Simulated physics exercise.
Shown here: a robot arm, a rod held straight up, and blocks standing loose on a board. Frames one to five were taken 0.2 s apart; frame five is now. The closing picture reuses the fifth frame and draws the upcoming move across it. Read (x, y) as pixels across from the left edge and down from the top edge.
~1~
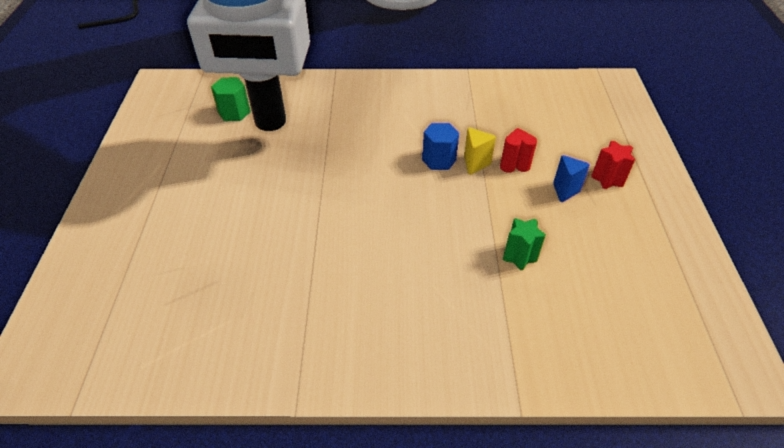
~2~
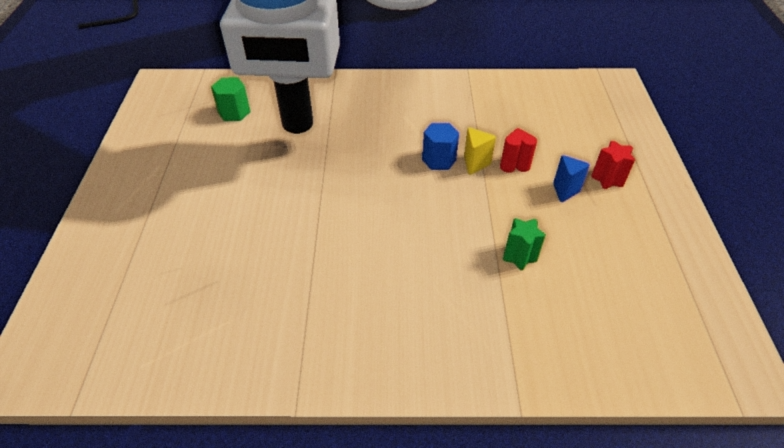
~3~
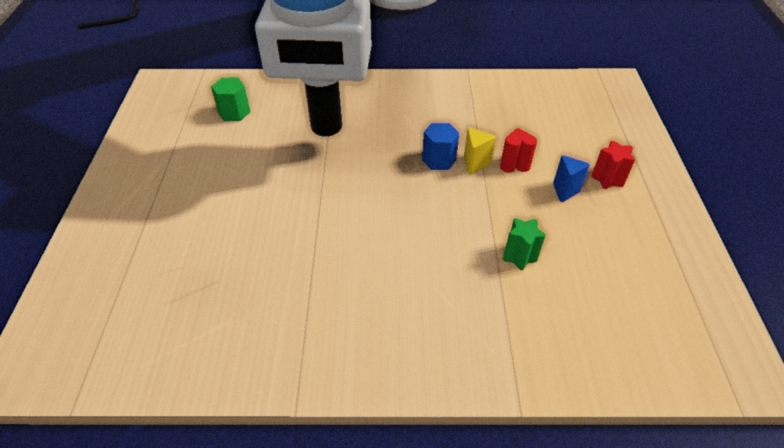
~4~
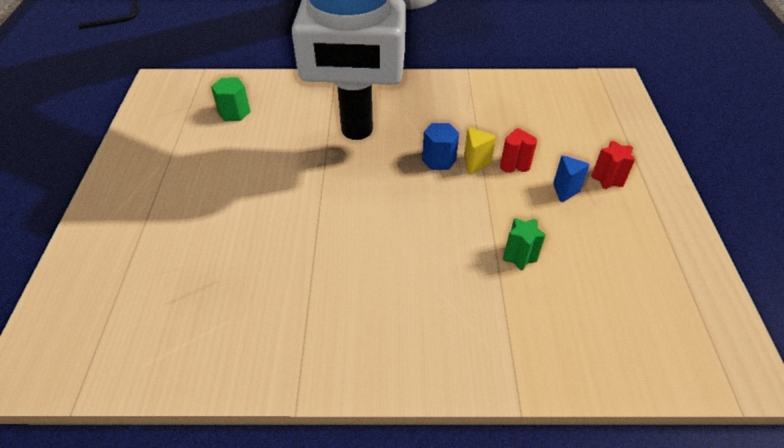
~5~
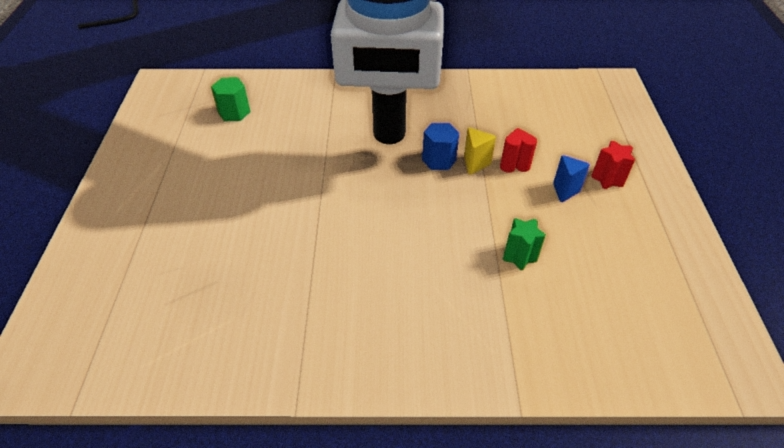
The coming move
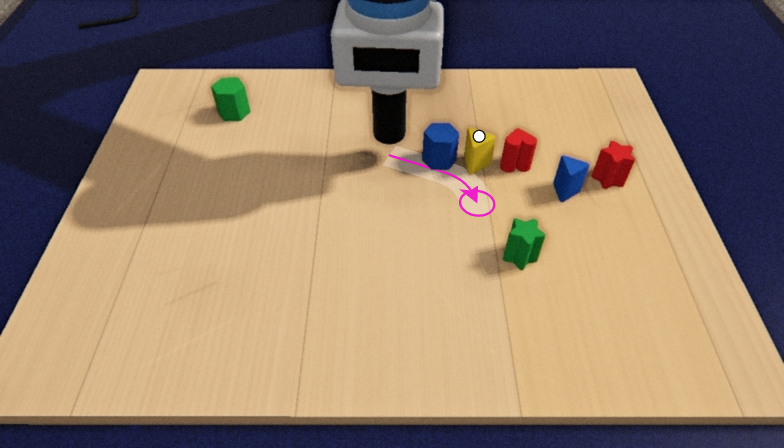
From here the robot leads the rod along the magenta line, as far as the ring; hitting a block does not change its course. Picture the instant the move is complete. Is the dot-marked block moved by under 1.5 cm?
My answer is no.
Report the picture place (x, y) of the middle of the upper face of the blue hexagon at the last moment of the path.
Answer: (485, 137).
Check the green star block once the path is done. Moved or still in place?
The green star block is left alone.
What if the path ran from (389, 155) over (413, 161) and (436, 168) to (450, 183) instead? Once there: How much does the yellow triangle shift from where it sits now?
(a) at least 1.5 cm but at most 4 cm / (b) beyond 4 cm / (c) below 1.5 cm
The answer is a.
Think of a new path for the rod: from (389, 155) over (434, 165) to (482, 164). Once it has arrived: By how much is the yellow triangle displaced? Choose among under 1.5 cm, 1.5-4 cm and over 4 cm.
Distance: More than 4 cm.
Drawn move, from (389, 155) via (424, 166) and (458, 178), ending at (477, 203); the dot is on the yellow triangle.
What follows on the original path. One third of the way, rod (425, 146); blue hexagon (458, 132), turned 20° anticlockwise; yellow triangle (484, 135).
Two thirds of the way, rod (461, 159); blue hexagon (483, 135), turned 80° anticlockwise; yellow triangle (506, 126), turned 15° anticlockwise.
At the end, rod (480, 183); blue hexagon (485, 137), turned 100° anticlockwise; yellow triangle (506, 127), turned 15° anticlockwise; red heart block still; green star block still.
